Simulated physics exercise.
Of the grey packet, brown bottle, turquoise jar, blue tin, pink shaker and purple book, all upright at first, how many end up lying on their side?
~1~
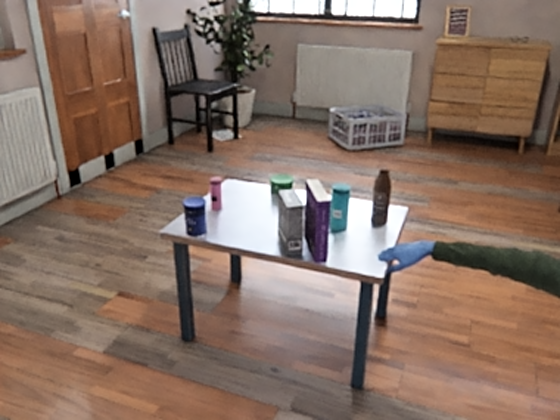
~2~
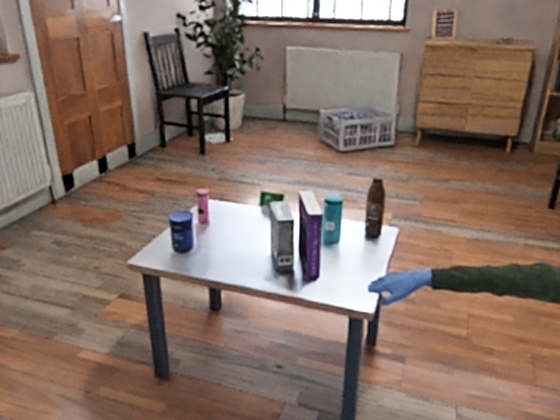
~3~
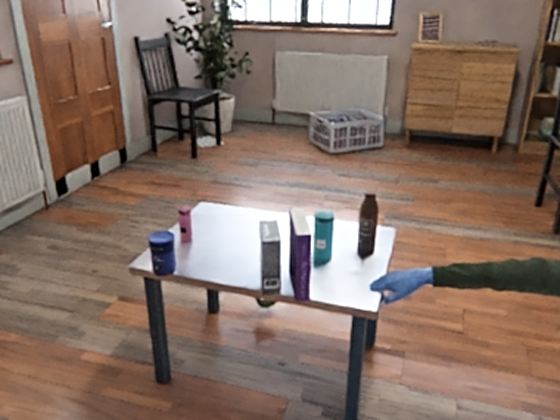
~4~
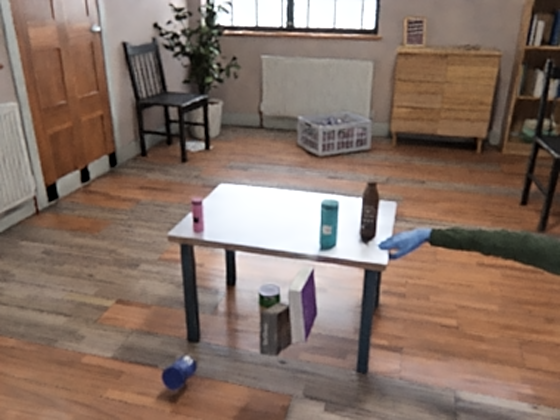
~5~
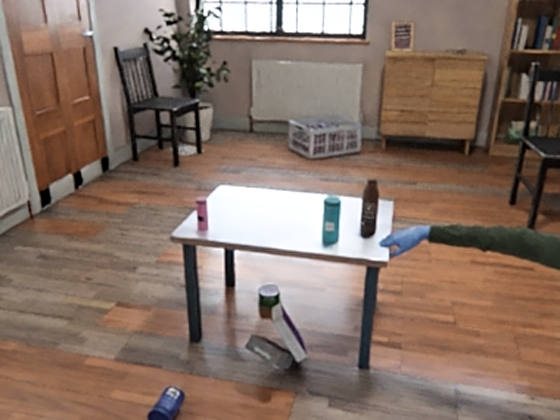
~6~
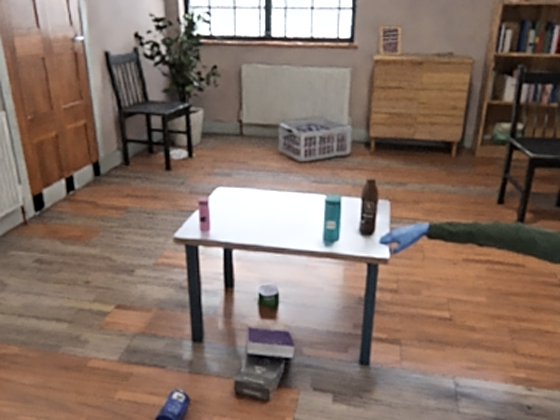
Three of them end up lying on their side. They are the blue tin, the grey packet and the purple book, all down on the floor.
